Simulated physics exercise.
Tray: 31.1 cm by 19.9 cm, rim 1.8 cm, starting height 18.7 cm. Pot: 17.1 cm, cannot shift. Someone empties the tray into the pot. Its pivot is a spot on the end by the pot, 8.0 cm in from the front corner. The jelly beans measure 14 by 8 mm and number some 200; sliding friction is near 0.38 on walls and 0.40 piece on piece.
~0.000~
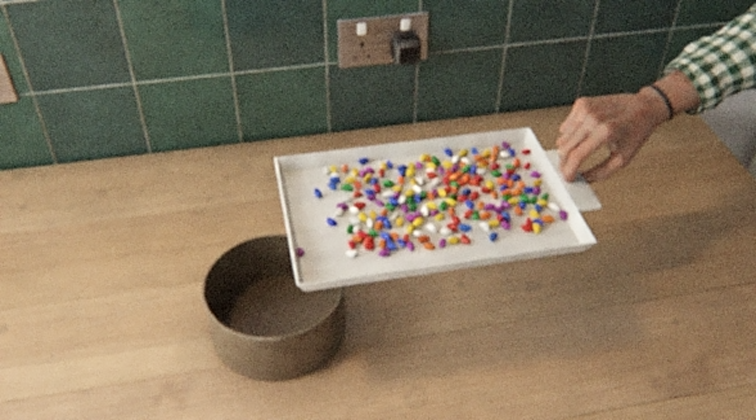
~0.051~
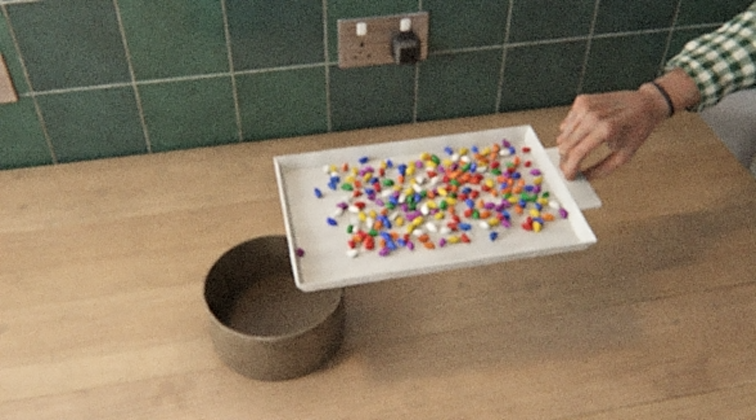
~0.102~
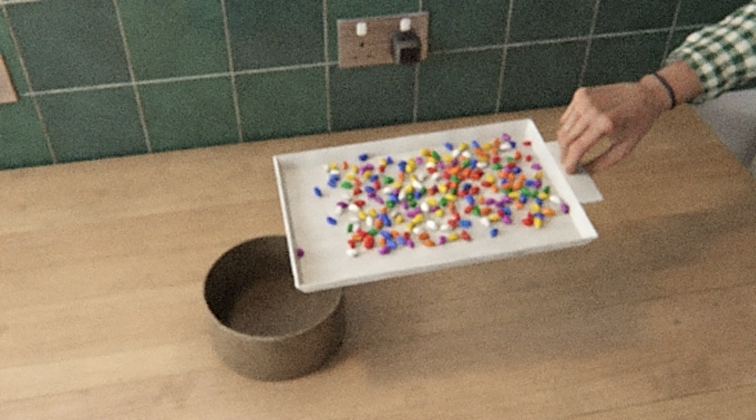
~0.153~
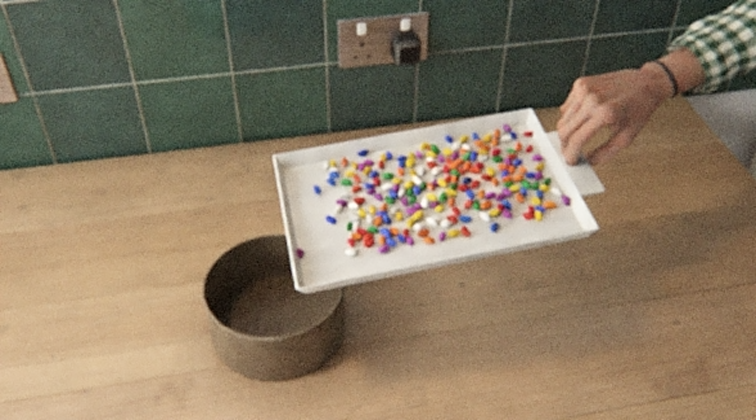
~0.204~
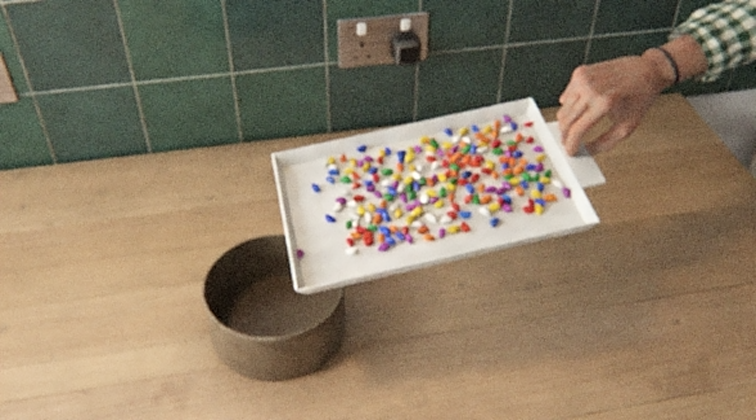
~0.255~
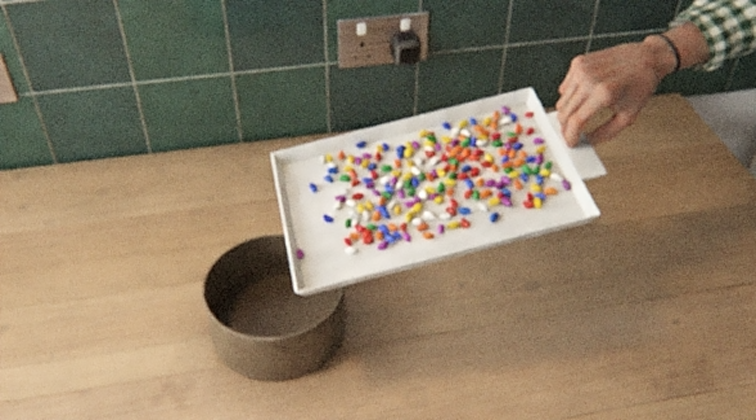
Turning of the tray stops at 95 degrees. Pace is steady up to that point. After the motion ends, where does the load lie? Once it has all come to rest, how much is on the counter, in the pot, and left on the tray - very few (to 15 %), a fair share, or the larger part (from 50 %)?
After it settles. Counter - the larger part, pot - a fair share, tray - very few.
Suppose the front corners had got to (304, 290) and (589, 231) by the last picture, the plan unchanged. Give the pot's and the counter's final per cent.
You'd end with pot at 0 and counter at 100.
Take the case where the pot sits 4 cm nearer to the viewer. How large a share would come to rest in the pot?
Near 65 per cent in that case.
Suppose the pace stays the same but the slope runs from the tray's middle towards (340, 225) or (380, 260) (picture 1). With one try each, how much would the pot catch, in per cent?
Some 75 and 0 per cent.
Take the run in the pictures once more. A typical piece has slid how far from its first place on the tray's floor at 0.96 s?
Roughly 18 cm.
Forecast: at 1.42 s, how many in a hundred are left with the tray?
Roughly 35 per cent.
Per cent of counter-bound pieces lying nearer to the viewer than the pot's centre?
I'd put it at around 100 per cent.
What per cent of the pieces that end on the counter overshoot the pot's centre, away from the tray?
Share: Close to 60 %.
Then, at 0.96 s, tilt 50 degrees; the tray holds 90 %, the pot 0 %.
After 1.42 s, tilt 76 degrees; the tray holds 35 %, the pot 10 %.
Then, at 1.96 s, tilt 95 degrees; the tray holds 0 %, the pot 25 %.
At rest (2.8 s), counter 75 %, pot 25 %, tray 0 %.
